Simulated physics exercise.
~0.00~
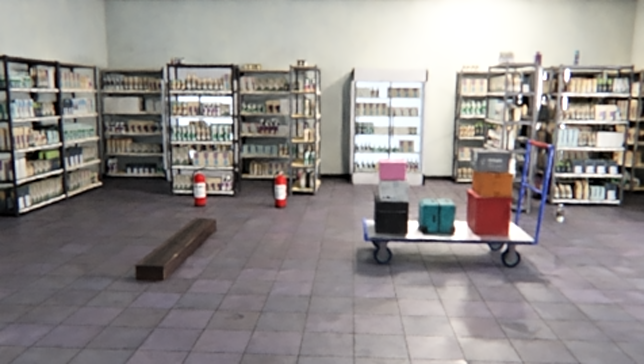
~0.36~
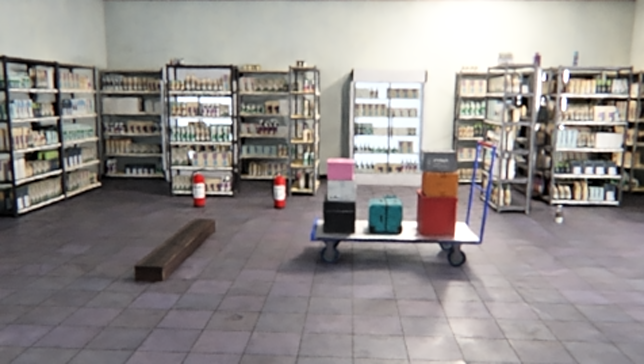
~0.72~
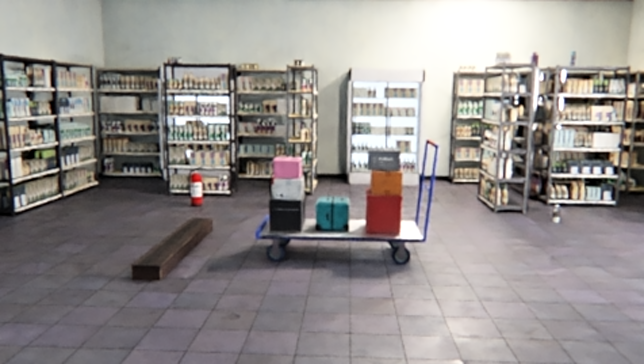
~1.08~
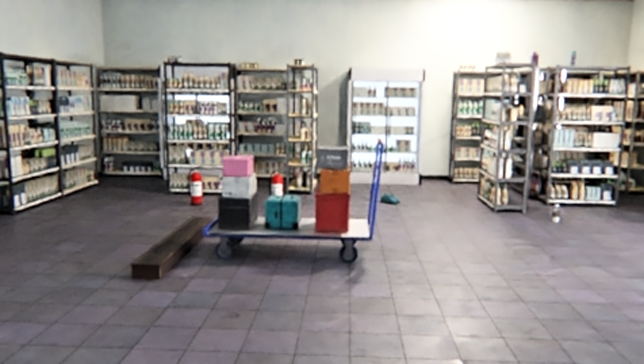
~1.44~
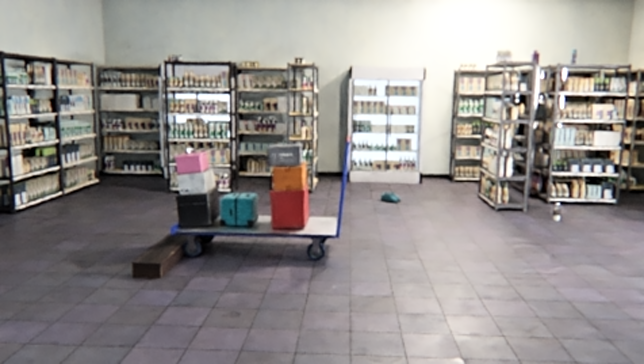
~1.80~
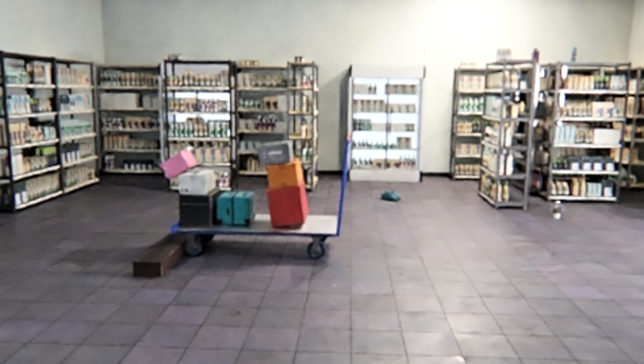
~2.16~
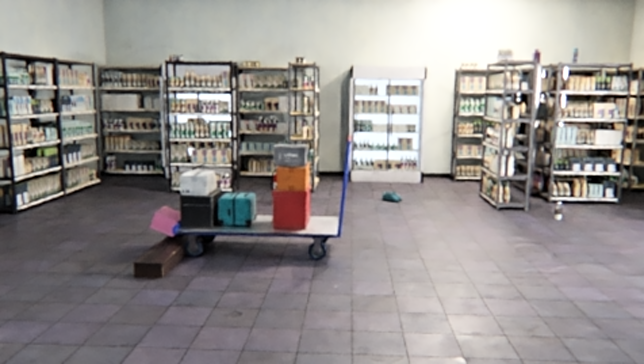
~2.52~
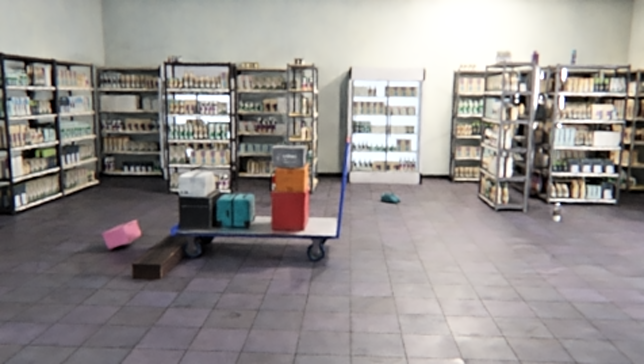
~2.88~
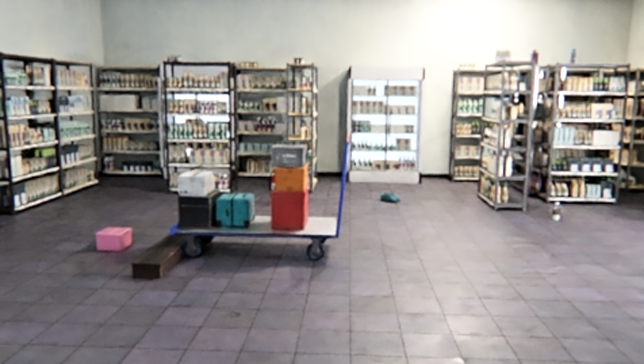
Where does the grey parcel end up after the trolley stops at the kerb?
It stays on the trolley, resting on top of the orange carton after the stack leans left and settles back upright.
